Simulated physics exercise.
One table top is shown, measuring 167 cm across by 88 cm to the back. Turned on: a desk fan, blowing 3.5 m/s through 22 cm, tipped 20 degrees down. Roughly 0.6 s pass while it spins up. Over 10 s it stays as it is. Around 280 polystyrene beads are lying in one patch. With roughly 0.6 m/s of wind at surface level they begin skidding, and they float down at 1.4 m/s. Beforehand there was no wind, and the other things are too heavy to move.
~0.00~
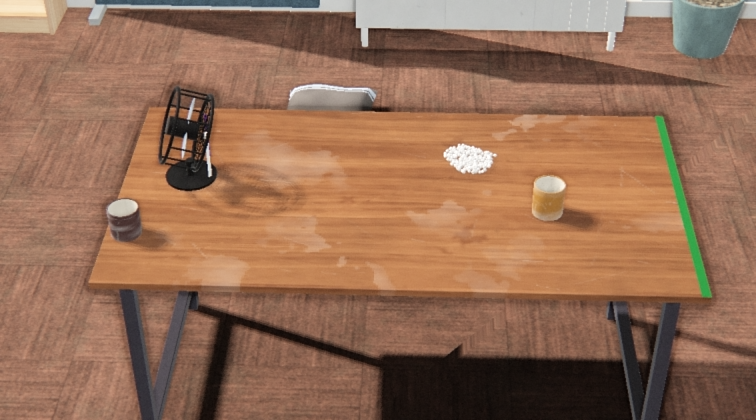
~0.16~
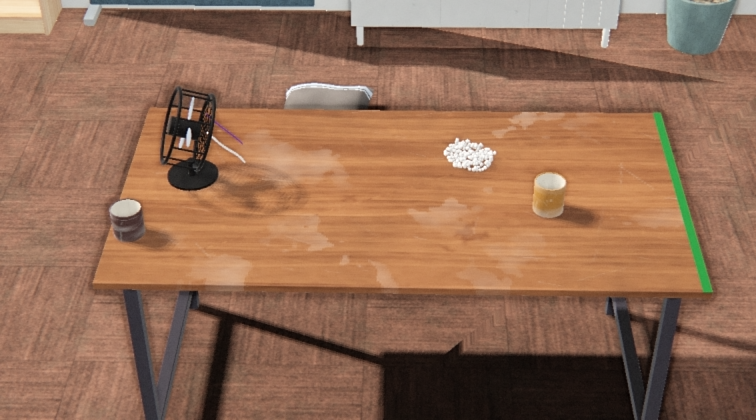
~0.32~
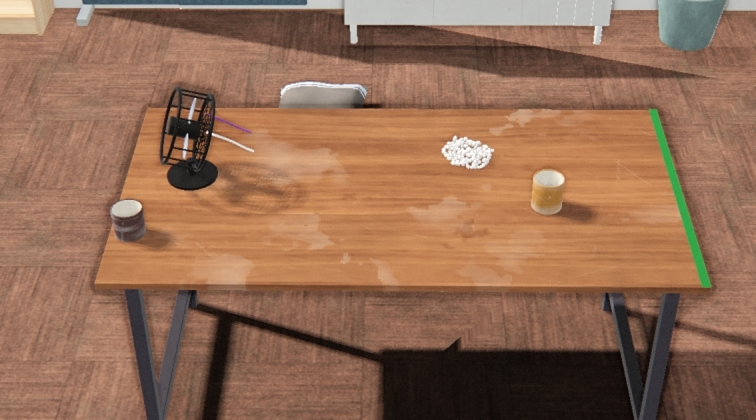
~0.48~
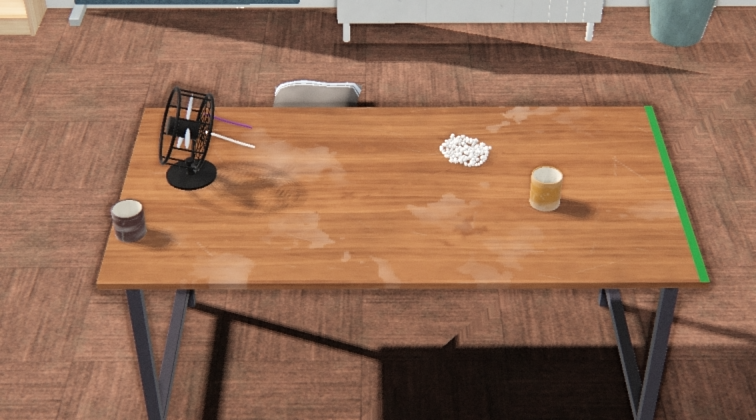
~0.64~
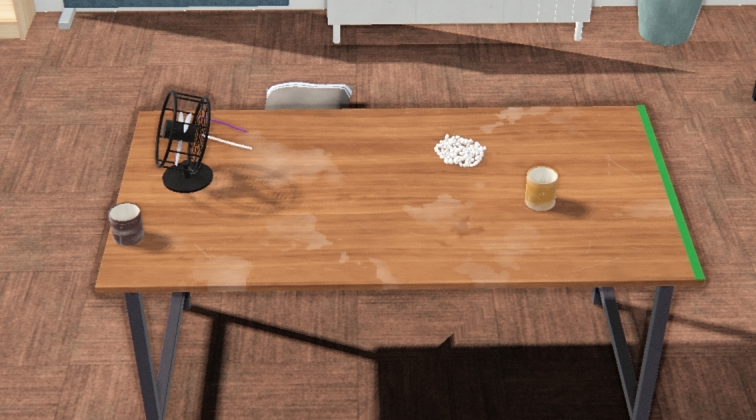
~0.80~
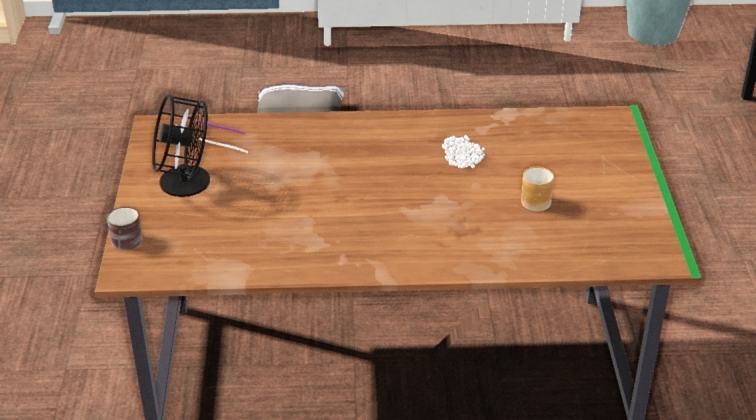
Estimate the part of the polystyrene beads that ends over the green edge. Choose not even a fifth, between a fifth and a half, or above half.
Of the polystyrene beads, over half end over the green edge.
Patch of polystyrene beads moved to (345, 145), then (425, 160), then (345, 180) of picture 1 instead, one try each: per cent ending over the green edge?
Try by try: About 0 per cent, 70 per cent and 70 per cent.
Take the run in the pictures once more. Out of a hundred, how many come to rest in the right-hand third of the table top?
Roughly 0 in a hundred.
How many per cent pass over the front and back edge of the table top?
About 0 % front, about 10 % back.
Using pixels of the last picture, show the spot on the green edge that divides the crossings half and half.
Midpoint of crossings, approx. (651, 142).
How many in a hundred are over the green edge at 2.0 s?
I reckon close to 90 %.
After 2.0 s, 89 % are over the green edge; 100 % have settled or left.
After 3.2 s, 89 % are over the green edge; 100 % have settled or left.
After 5.5 s, 89 % are over the green edge; 100 % have settled or left.
After 10.0 s, at the end, 89 % are over the green edge.
